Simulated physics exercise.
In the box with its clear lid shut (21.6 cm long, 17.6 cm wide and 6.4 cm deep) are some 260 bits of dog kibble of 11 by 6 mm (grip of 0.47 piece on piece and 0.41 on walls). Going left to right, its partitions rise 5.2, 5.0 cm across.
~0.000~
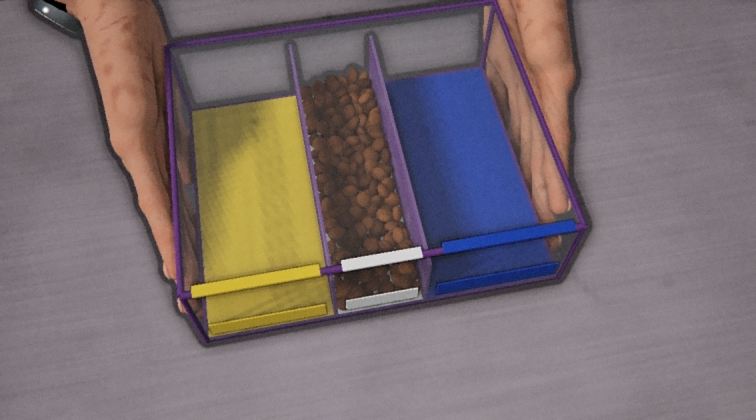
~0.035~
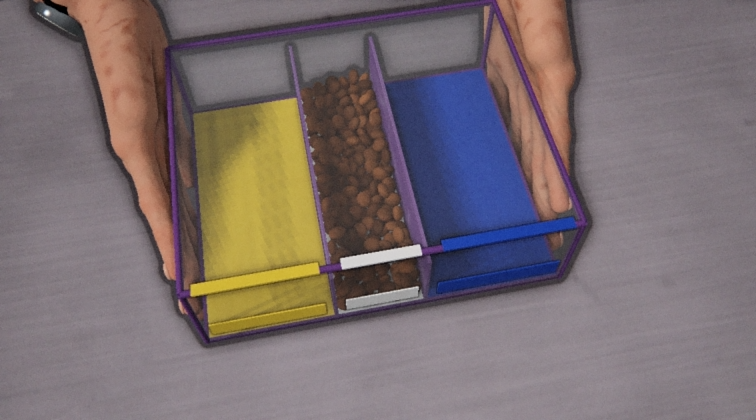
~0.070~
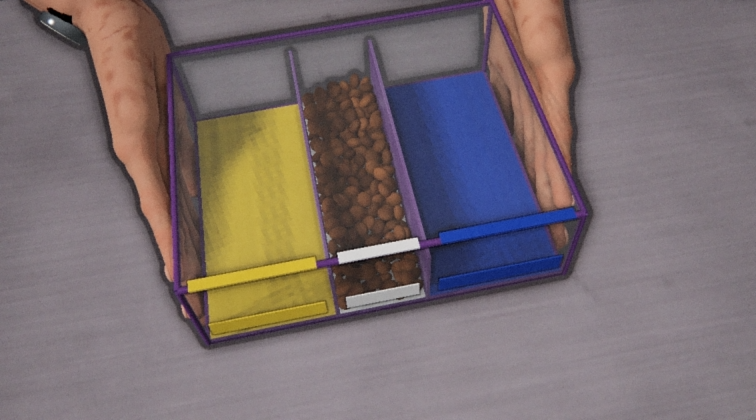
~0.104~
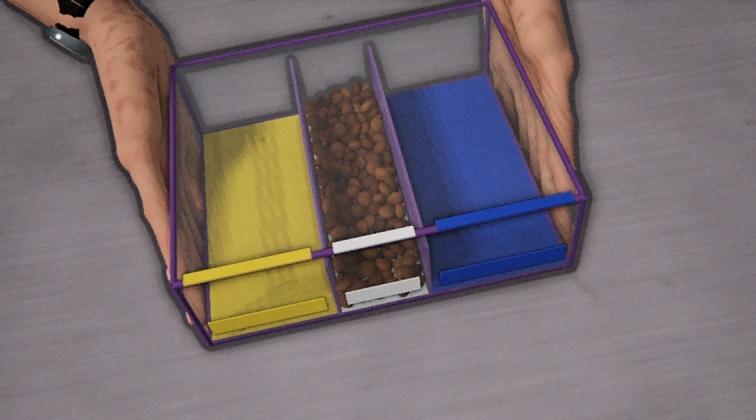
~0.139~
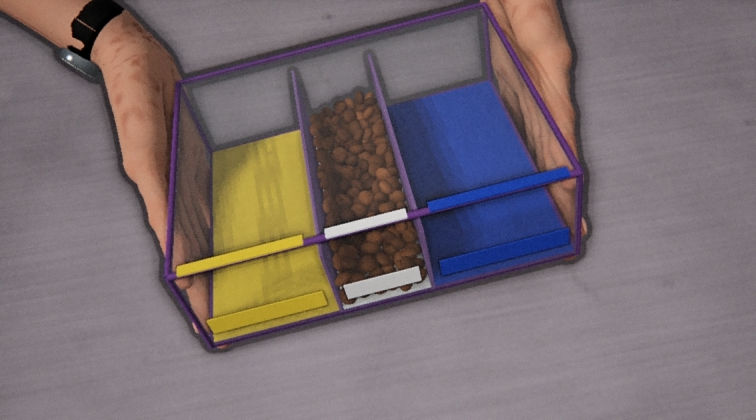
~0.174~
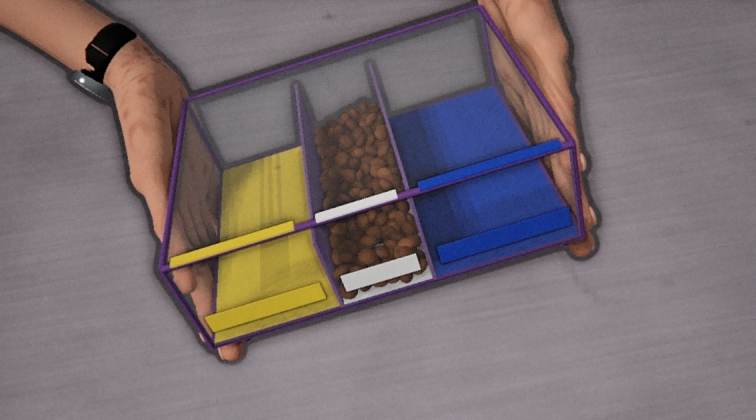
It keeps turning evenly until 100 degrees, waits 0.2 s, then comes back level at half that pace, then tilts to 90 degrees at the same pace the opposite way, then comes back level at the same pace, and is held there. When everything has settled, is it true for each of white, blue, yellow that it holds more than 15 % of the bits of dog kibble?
White: True; blue: False; yellow: False.
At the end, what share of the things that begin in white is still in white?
90 %, about.
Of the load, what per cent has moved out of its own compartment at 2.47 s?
I'd say roughly 10 percent at that instant.
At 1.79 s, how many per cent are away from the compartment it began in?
Share outside original compartment at stated time: Approx. 5 %.
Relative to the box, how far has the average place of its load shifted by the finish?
Roughly 5.5 cm.
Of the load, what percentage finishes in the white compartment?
Estimate: Close to 85 in a hundred.
Then, at 1.06 s, tilt 79 degrees; white 95 %, yellow 5 %; middle of all pieces near (370, 183).
After 1.79 s, tilt 3 degrees; white 95 %, yellow 5 %; middle of all pieces near (329, 106).
After 2.47 s, tilt 87 degrees; white 90 %, blue 5 %, yellow 5 %; middle of all pieces near (330, 230).
After 3.11 s, tilt 0 degrees; white 85 %, blue 5 %, yellow 5 %; middle of all pieces near (376, 245).
At rest (3.6 s), white 85 %, blue 5 %, yellow 5 %.
